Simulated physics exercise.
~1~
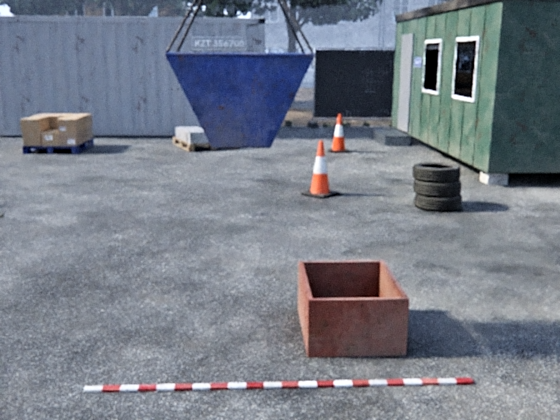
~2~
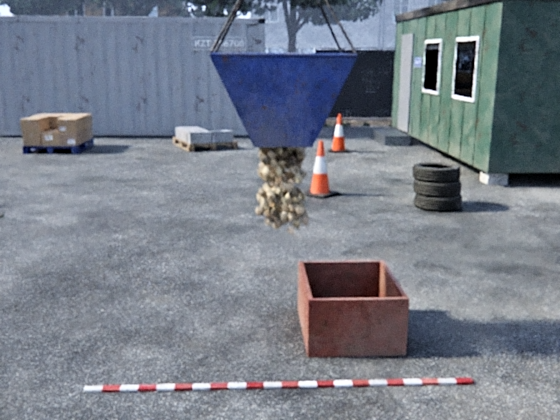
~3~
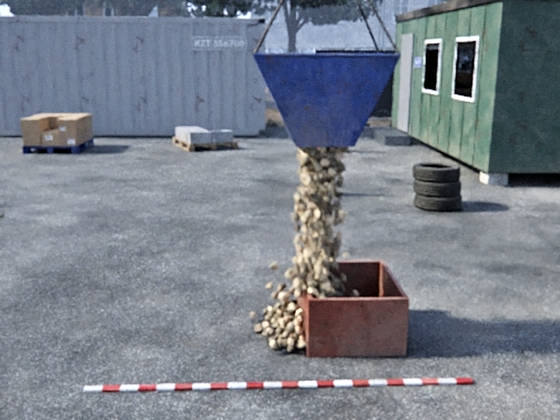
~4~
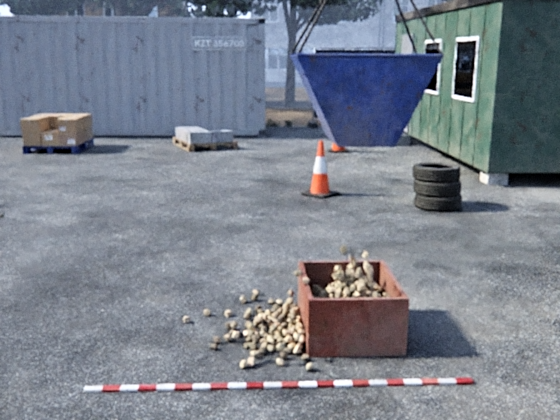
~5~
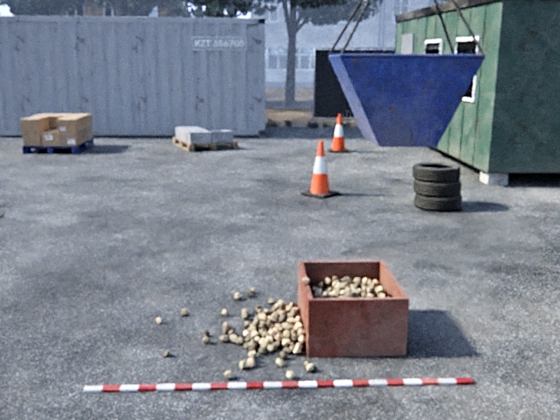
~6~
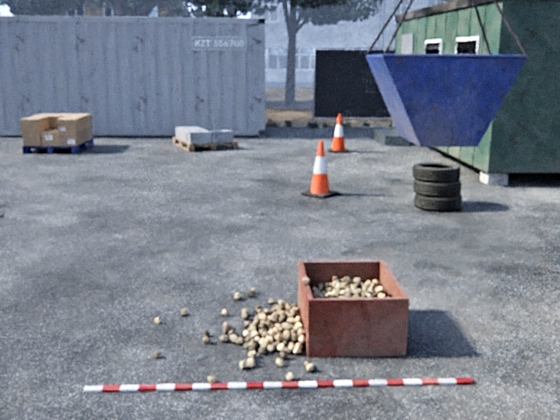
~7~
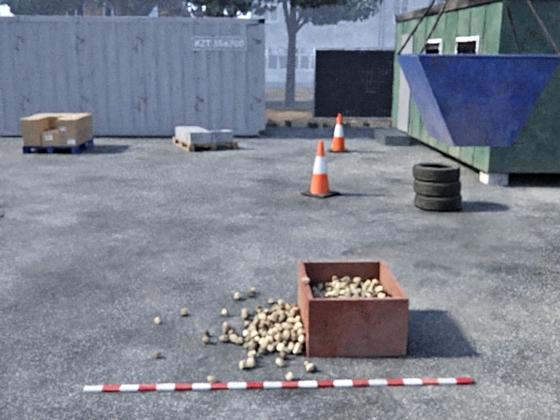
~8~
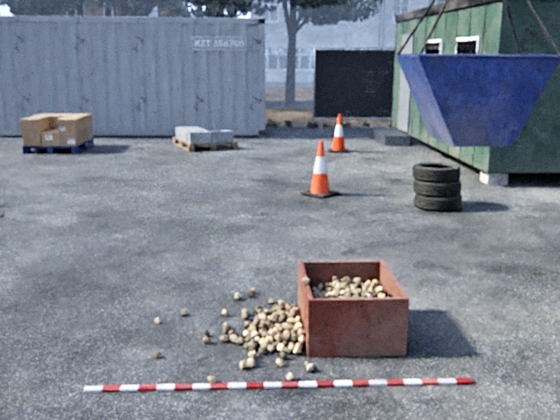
In a paved yard, a moving blue skip drops stones into and left of a bin.
